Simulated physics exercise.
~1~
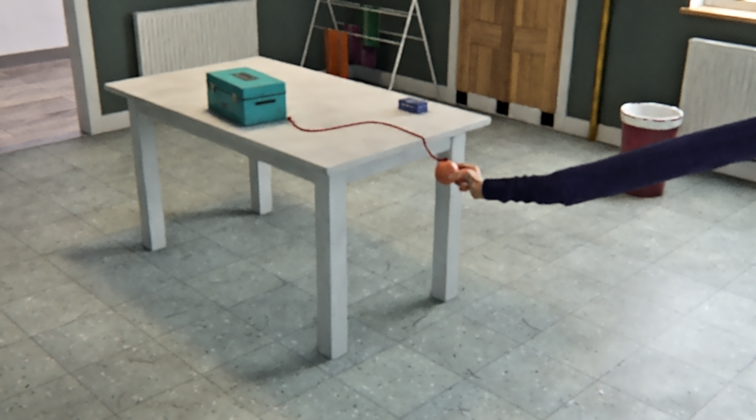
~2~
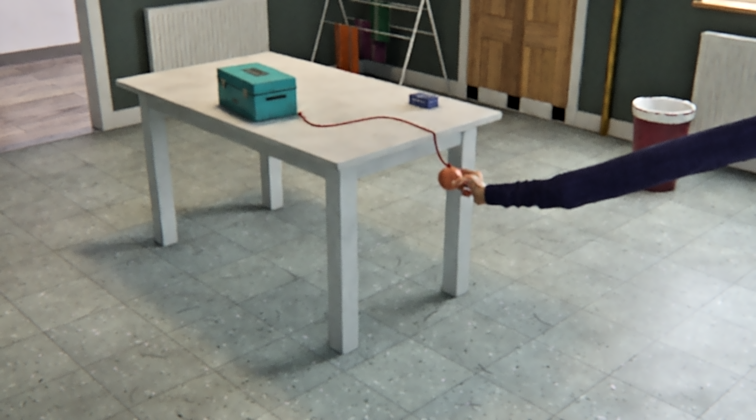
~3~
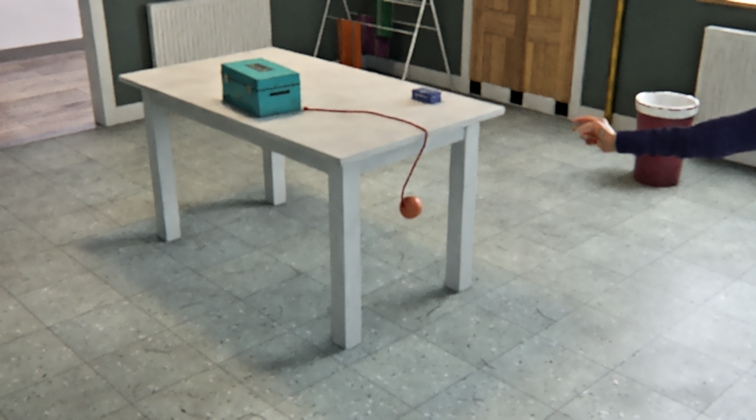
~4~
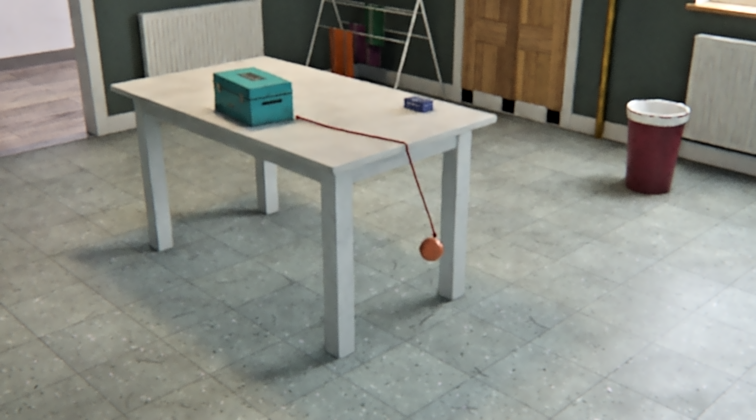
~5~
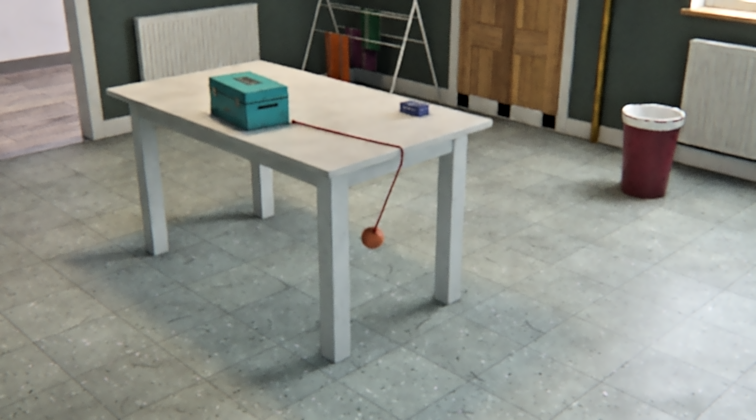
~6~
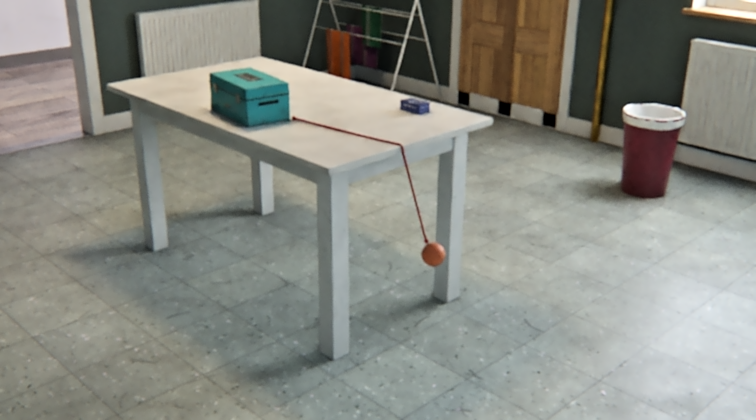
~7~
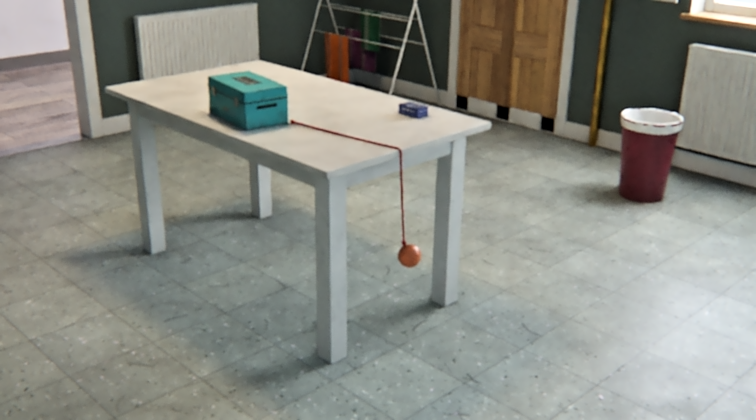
At the start, a hand at the right holds an orange just past the edge of a pale table, with a red cord running from it across the top to a turquoise toolbox, near a small blue box. The hand lets go and draws back to the right, and the orange drops below the edge, still tied to the cord. The arm leaves view as the orange swings right, then left, then right again beneath the tabletop. Finally it hangs almost straight down above the floor, while the toolbox and blue box remain in place on the table.
